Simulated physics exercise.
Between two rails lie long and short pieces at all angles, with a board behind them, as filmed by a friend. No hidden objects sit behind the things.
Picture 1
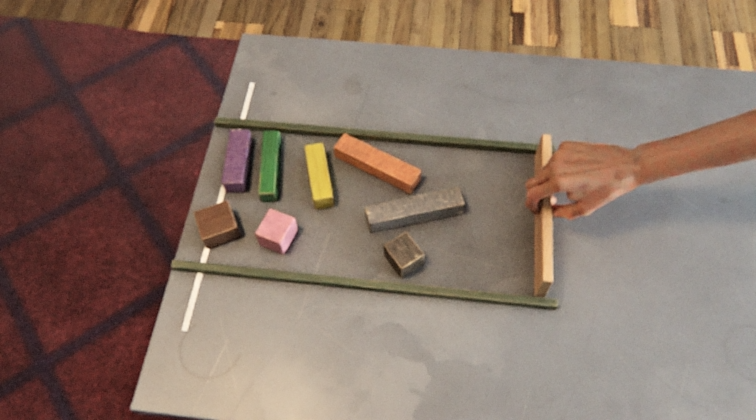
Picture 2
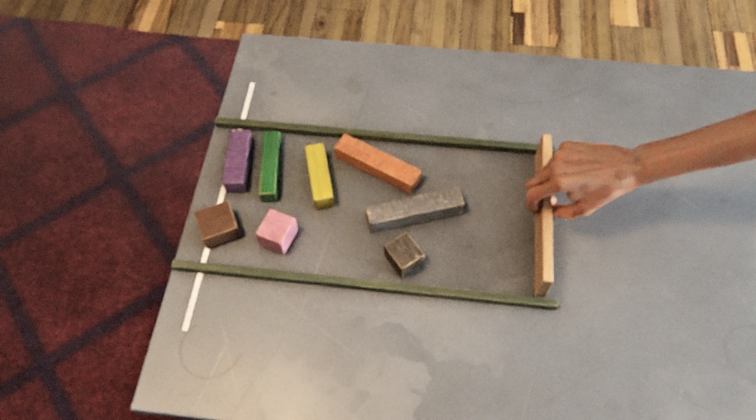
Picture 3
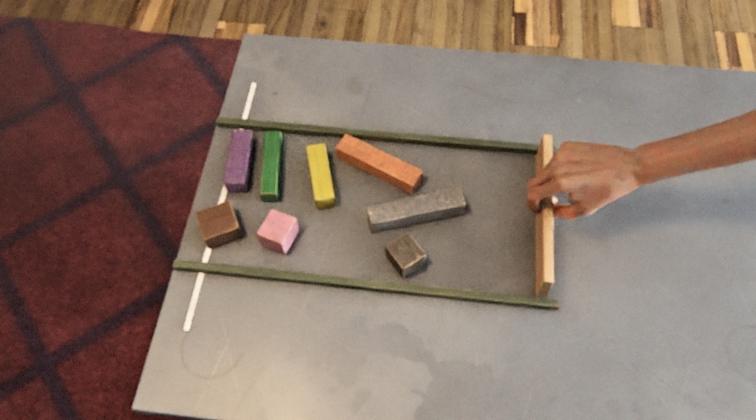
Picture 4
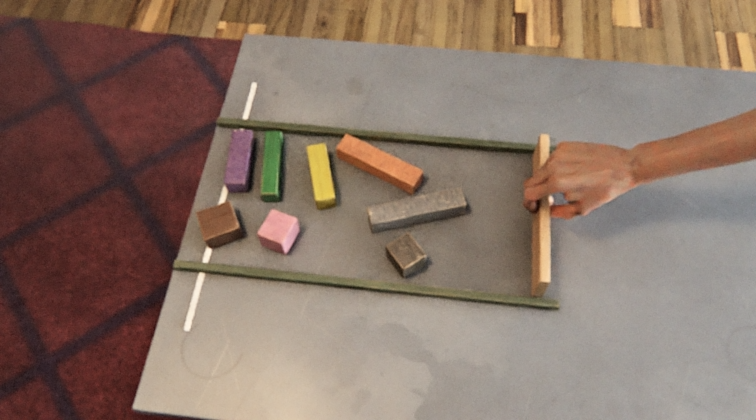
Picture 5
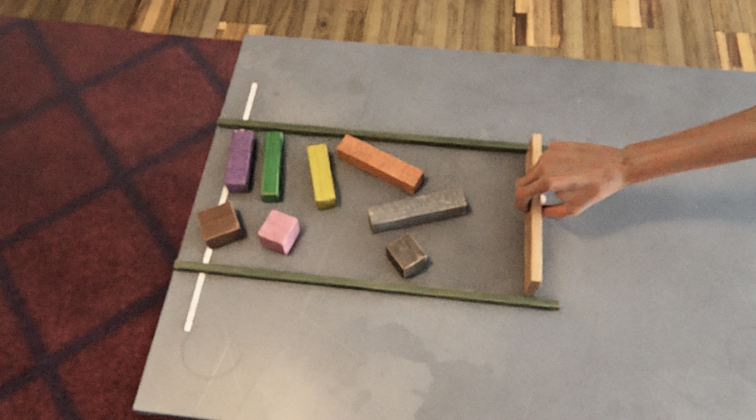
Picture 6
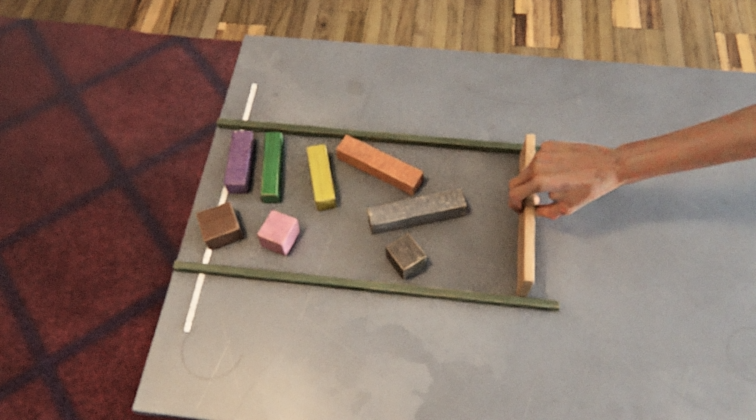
The footage shows colored blocks and bars lying at various angles between two green rails on a gray surface, while a hand holds a wooden board at the right, keeps it nearly still, then slides it slightly left.
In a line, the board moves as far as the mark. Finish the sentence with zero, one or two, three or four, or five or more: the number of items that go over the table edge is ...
The number of items that go over the table edge is five or more.
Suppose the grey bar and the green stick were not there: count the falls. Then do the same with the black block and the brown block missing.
I'd say 5 the first time and 5 the second time.
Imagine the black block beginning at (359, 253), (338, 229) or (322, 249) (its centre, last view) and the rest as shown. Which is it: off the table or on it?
Trying each place in order, it remains in place, it drops down and it remains in place.
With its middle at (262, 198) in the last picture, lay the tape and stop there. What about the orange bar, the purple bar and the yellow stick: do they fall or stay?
The orange bar stays put; the purple bar topples off; and the yellow stick stays put.
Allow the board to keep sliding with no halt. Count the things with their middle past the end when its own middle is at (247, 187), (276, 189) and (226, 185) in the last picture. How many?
4, 3, 7.
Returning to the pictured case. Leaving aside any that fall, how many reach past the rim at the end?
Looks like 0 of them.
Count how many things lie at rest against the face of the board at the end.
It is in contact with 1.
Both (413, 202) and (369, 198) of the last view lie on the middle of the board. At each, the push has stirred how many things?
At the first point the count is 3, at the second it's 5.
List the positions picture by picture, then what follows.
In the first frame, brown block (217, 225); purple bar (238, 161); green stick (270, 166); board (543, 213); tape (222, 193).
In the second frame, purple bar (238, 161); board (543, 213).
In the third frame, green stick (272, 166); yellow stick (321, 176).
In the fourth frame, brown block (220, 225); orange bar (379, 164).
In the fifth frame, purple bar (240, 161); pink block (279, 232).
In the sixth frame, brown block (220, 226); purple bar (240, 162); green stick (272, 167); board (526, 213); tape (224, 194).
Soon after, none off yet; brown block at rest near (220, 226); purple bar at rest near (240, 162); green stick at rest near (272, 167).
Then, none off yet; brown block moved about its own width near (192, 220); purple bar moved a little near (217, 165); green stick moved a little near (238, 168).
By the end, the number that fall off is five or more; fallen, grey bar, orange bar, yellow stick, pink block, green stick, purple bar and brown block.
